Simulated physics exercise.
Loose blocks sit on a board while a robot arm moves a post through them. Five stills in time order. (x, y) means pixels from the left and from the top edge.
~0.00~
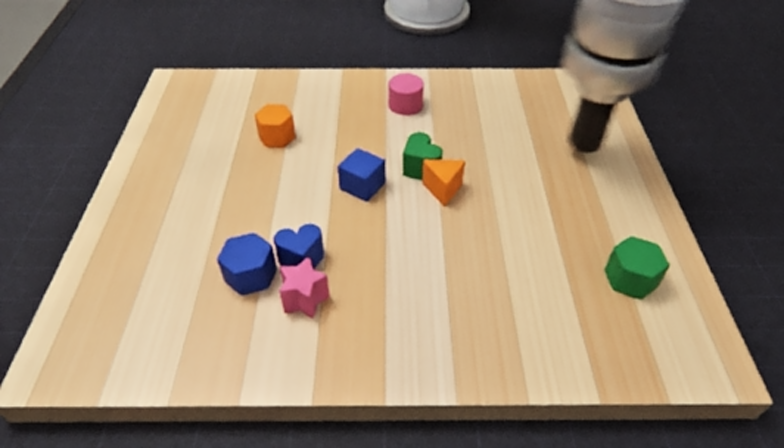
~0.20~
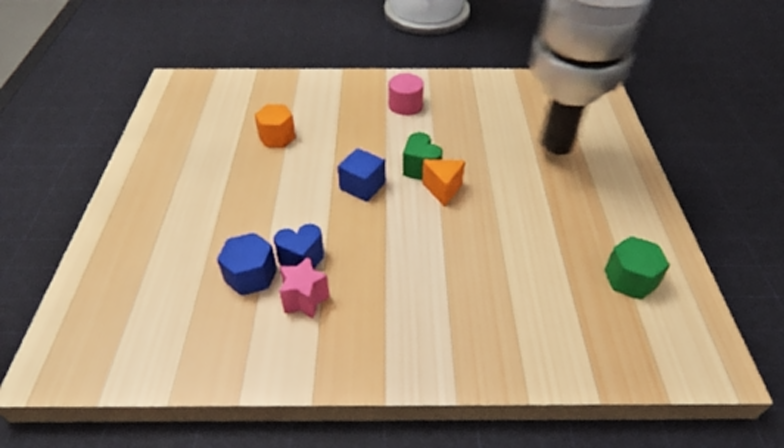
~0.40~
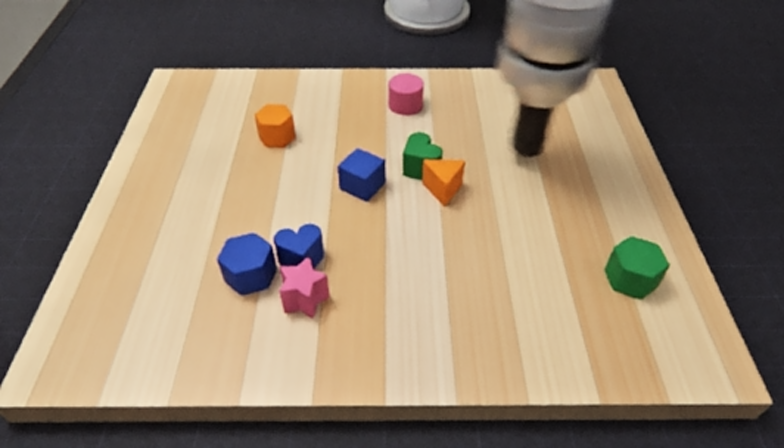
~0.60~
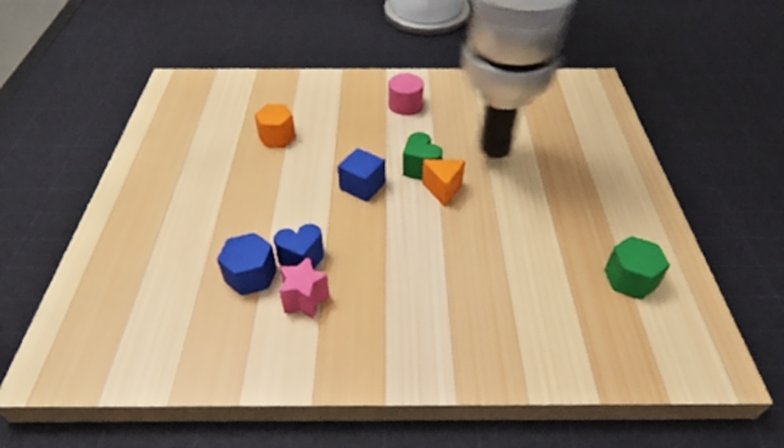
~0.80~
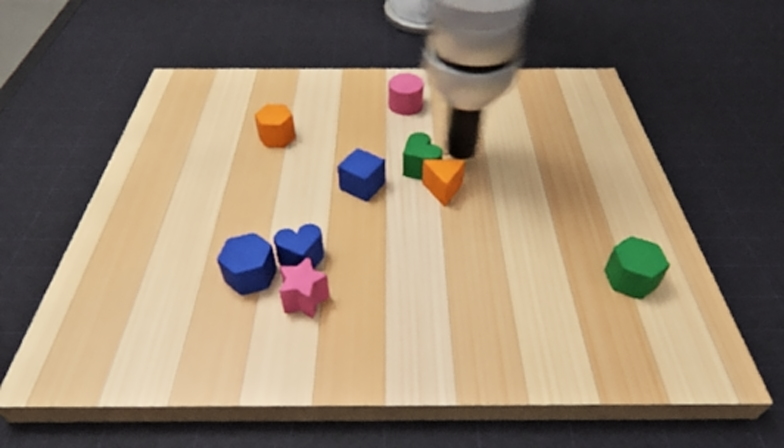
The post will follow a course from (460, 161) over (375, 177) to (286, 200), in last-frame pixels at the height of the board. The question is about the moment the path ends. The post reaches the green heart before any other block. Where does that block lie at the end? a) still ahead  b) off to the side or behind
The correct letter is a.
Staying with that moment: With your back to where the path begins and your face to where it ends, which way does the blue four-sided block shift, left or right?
The left-hand side.
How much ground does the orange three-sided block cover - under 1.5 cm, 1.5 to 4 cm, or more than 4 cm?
The answer will be the short band, under 1.5 cm.
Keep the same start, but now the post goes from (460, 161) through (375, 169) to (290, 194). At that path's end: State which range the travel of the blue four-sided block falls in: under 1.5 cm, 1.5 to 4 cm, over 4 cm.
Over 4 cm.
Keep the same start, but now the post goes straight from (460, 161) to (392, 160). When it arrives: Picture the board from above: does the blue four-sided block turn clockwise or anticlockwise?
With the clock.
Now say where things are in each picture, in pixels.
Lower end of the post at (585, 143), tops of blocks, blue four-sided block at (361, 162), green heart at (422, 145), orange three-sided block at (445, 167), in the first picture.
Post at (557, 145), blocks as before, in the second picture.
Post at (527, 147), blocks as before, in the third picture.
Post at (495, 148), blocks as before, in the fourth picture.
Post at (461, 149), blue four-sided block at (361, 162), green heart at (422, 145), orange three-sided block at (445, 167), in the fifth picture.
The first path, step by step. One third of the way, post at (404, 160); blue four-sided block at (346, 169); green heart at (372, 152), turned 15° clockwise.
Two thirds of the way, post at (345, 173); blue four-sided block at (297, 191), turned 15° anticlockwise; green heart at (311, 165), turned 20° clockwise.
At the end, post at (284, 188); blue four-sided block at (278, 204), turned 40° anticlockwise; green heart at (248, 176), turned 30° clockwise; orange three-sided block not moved.
